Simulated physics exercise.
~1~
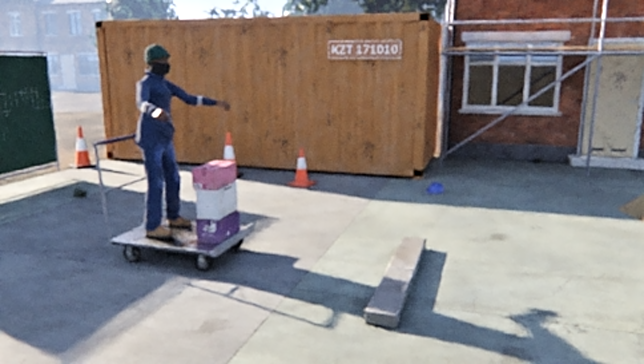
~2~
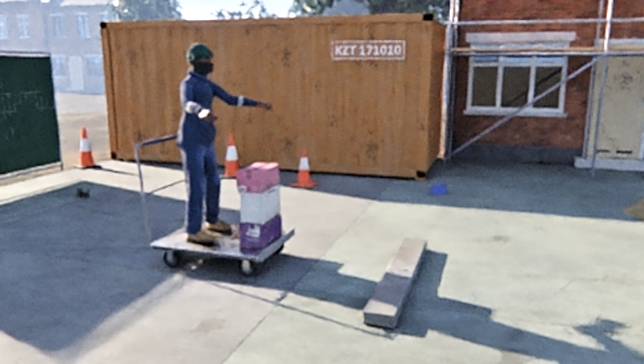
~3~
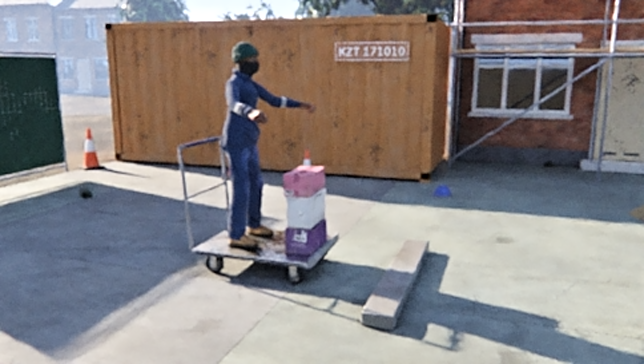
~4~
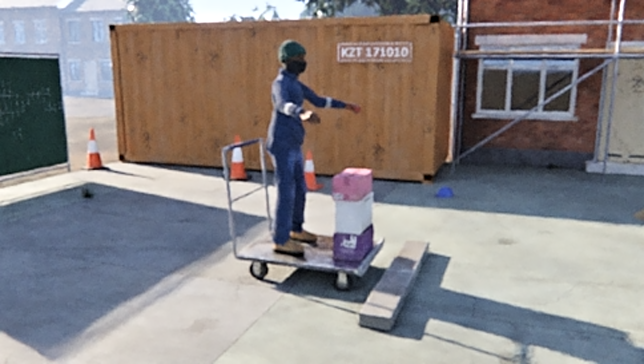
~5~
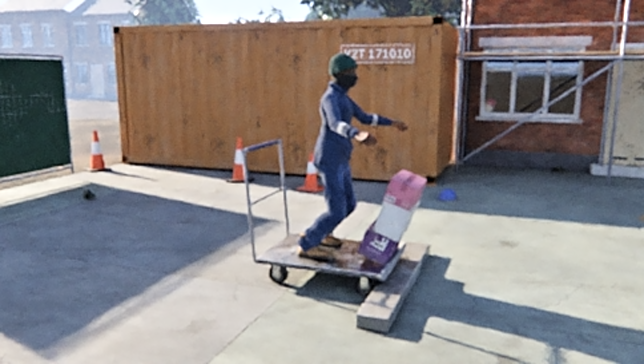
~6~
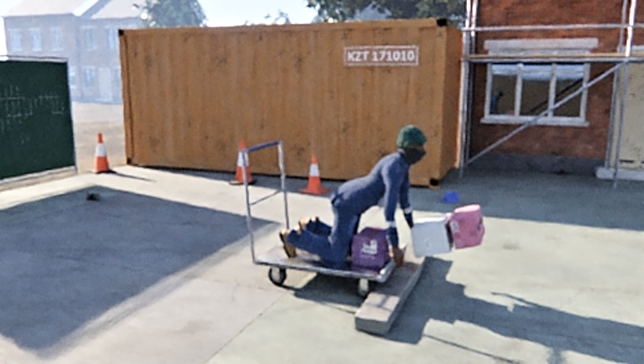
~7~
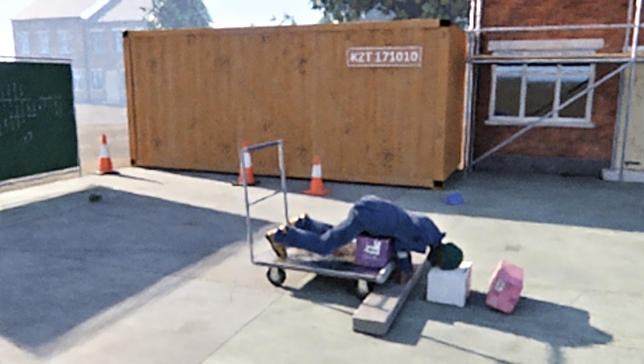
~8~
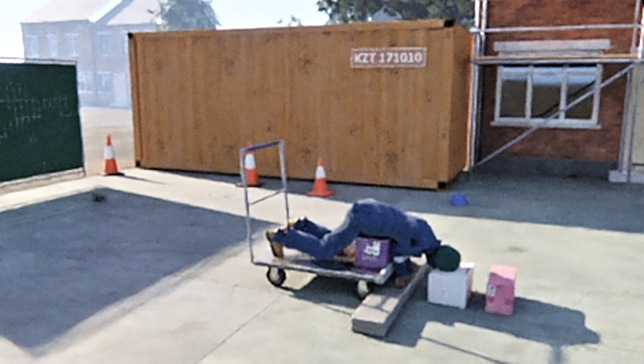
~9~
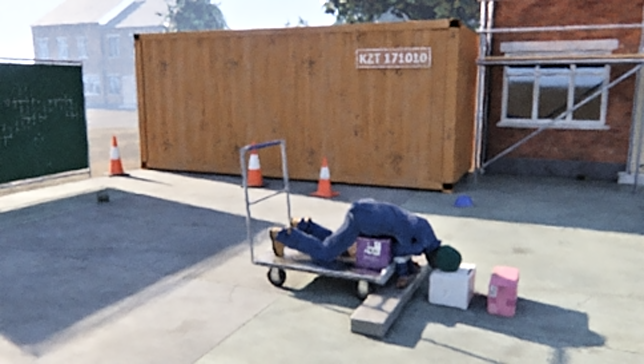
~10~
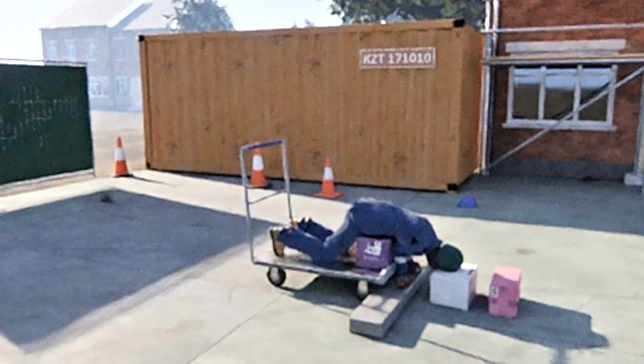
A flatbed trolley carrying a standing person and three stacked boxes rolled right and stopped against a low kerb, tipping the white and pink boxes onto the ground beyond while the rider toppled forward and ended face down over the purple one.
